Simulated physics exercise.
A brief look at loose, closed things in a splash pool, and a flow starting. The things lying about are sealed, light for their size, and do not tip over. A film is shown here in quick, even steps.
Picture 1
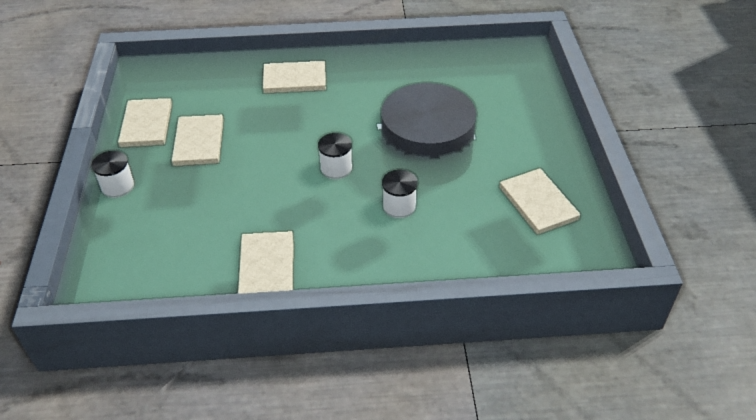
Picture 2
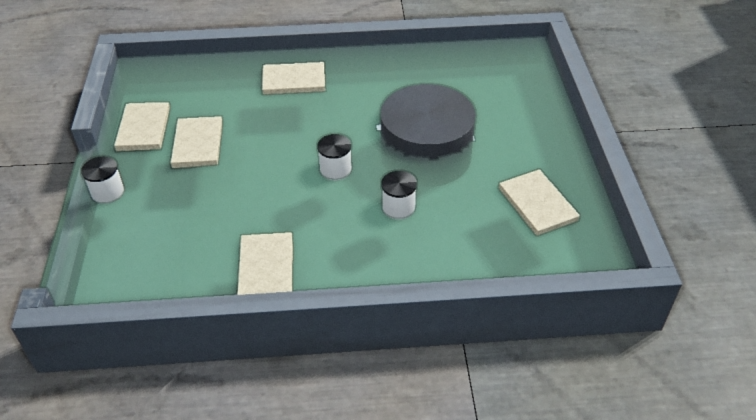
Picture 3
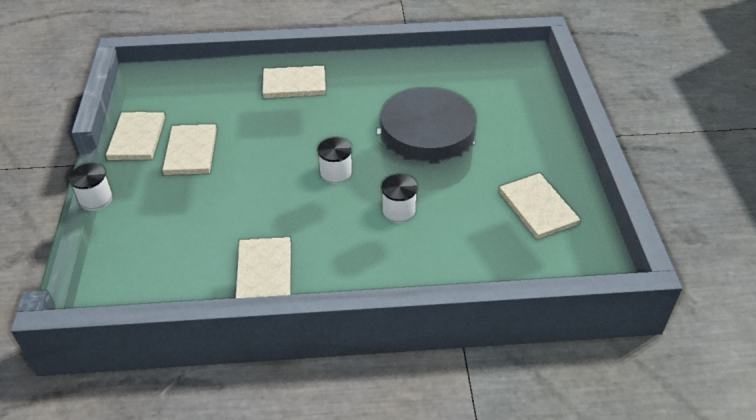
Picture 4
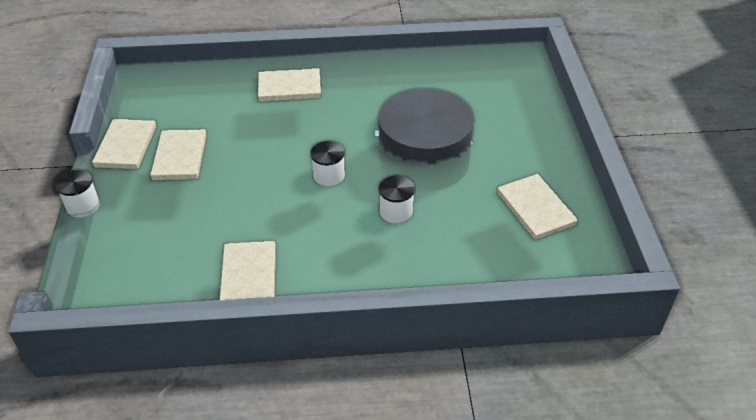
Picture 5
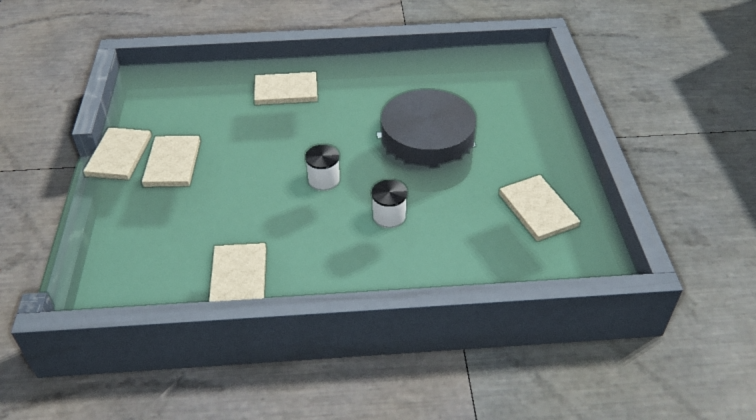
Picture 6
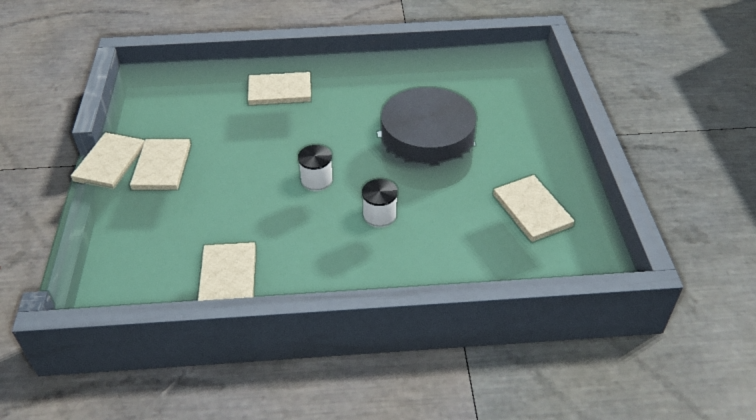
Small floating blocks and cylinders drift left in a green pool after its side opens.
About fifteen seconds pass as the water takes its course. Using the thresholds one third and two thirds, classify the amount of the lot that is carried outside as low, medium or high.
Medium - from one third to two thirds.
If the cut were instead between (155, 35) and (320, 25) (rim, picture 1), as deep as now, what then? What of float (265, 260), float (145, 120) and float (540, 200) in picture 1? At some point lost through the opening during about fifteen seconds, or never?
Item one never gets out, item two leaves at some point, item three never gets out.
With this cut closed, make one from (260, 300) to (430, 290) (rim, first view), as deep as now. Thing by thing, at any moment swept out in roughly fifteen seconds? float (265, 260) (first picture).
Verdict: Washed out.
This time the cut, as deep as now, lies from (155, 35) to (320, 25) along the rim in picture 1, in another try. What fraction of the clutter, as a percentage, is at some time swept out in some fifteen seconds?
Some 40 in a hundred.
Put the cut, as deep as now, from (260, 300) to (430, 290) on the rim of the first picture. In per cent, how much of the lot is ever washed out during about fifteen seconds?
It works out at 10 percent.
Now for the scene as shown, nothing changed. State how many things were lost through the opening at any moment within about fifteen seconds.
3.
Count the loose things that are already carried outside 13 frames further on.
Count: 3.
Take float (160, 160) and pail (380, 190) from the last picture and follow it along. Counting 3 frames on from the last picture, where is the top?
First top about at (135, 173); second top about at (351, 192).
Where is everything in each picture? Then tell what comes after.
The first frame shows a float at (145, 119) floats; a float at (198, 137), afloat; 0 of 8 have shifted.
The second frame shows a float at (142, 123) floats; a float at (197, 139) floats; 1 of 8 have shifted.
The third frame shows a float at (136, 133), afloat, close to its start; a float at (190, 146), afloat, close to its start; 3 of 8 have shifted.
The fourth frame shows a float at (124, 141) floats, close to its start; a float at (179, 151) floats, close to its start; 4 of 8 have shifted.
The fifth frame shows a float at (118, 150) floats, close to its start; a float at (171, 158) floats, close to its start; 7 of 8 have shifted.
The sixth frame shows a float at (108, 157), afloat, a stride from its start; a float at (161, 161) floats, close to its start; 7 of 8 have shifted.
A moment on, 2 of 8 are out; 6 afloat.
Next, 3 of 8 are out; 5 afloat.
Later, 3 of 8 are out; 5 afloat.
In the end, 3 of 8 are out; 5 afloat.
